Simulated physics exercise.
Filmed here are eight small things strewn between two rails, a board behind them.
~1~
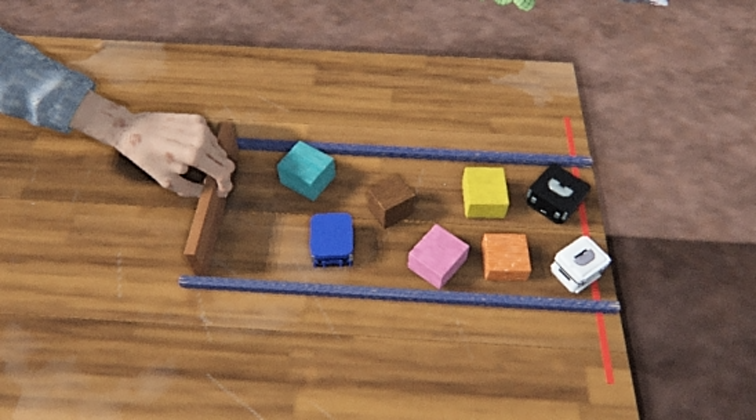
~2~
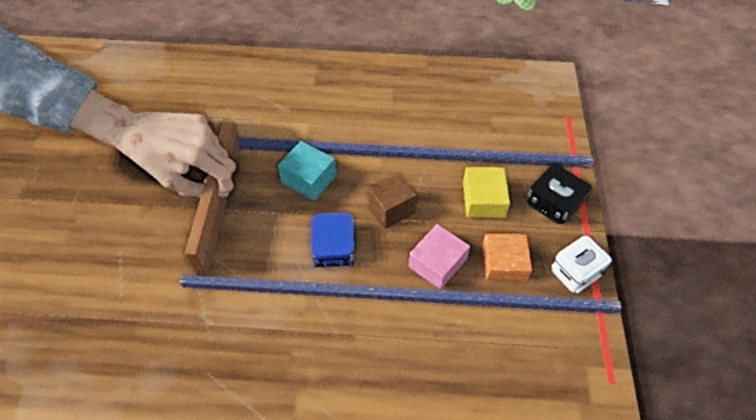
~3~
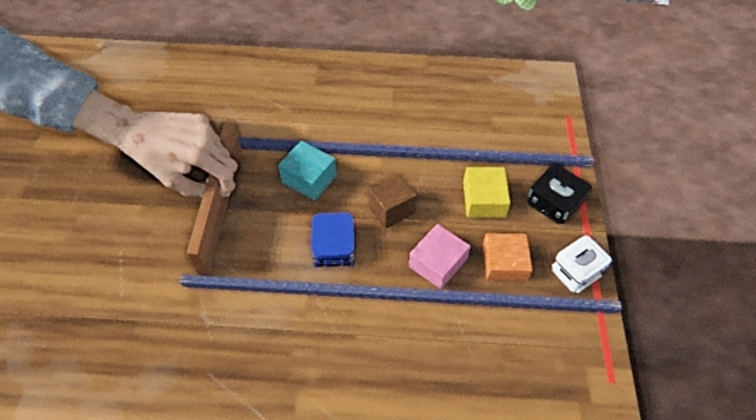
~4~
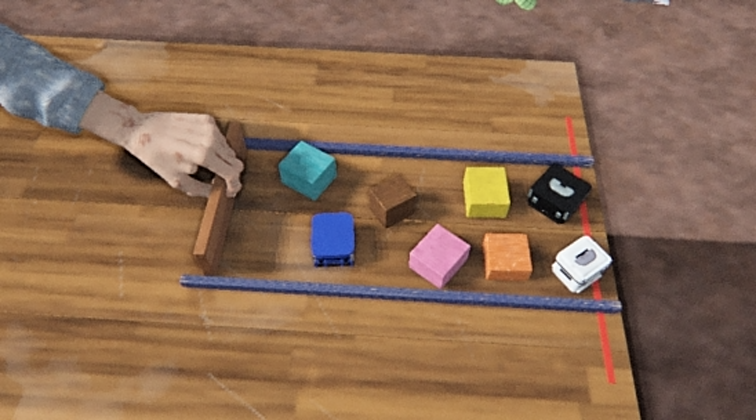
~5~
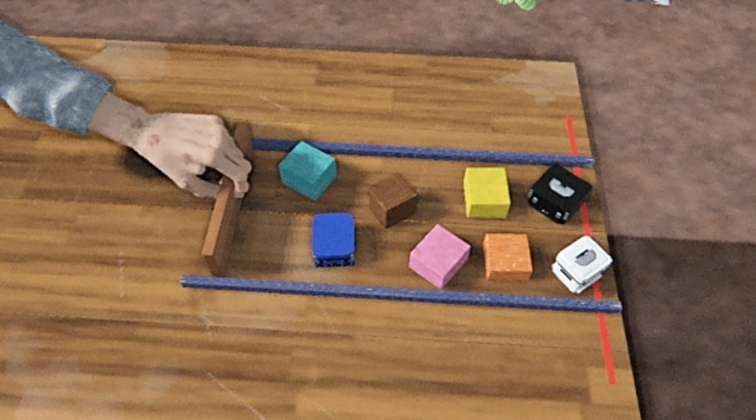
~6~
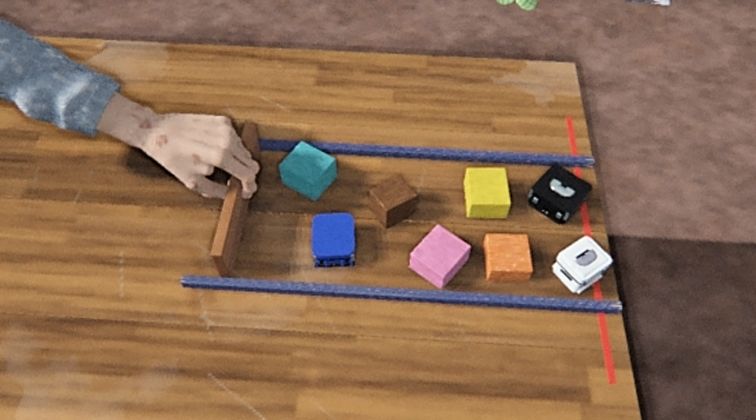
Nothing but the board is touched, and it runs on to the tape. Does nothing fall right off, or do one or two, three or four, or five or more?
Five or more fall off.
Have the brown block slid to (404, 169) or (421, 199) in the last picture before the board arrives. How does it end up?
First place, it is gone; second place, it is safe.
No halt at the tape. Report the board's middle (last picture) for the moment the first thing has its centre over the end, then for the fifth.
At (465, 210) for the first, at (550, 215) for the fifth.
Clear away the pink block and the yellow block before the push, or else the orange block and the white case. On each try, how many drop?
You'd count 4 the first time and 4 the second time.
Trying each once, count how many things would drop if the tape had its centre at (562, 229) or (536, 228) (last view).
You'd find 5 and then 3 on the floor.
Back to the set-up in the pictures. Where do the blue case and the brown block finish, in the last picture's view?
They end up close to (616, 260) and (610, 220).
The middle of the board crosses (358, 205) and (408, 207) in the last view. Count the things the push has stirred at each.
First 2, then 5.
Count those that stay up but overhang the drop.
The count is 2.
A little later, none off yet; white case at rest near (581, 266); black case at rest near (559, 195); orange block at rest near (507, 257).
Next, none off yet; white case shifted a little near (597, 267); black case at rest near (559, 195); orange block shifted about its own width near (545, 252).
Later still, three off so far; white case dropping; black case dropping near (579, 312); orange block on its side near (621, 298).
When it is over, the number that fall off is five or more; down, turquoise block, pink block, yellow block, orange block, black case and white case.
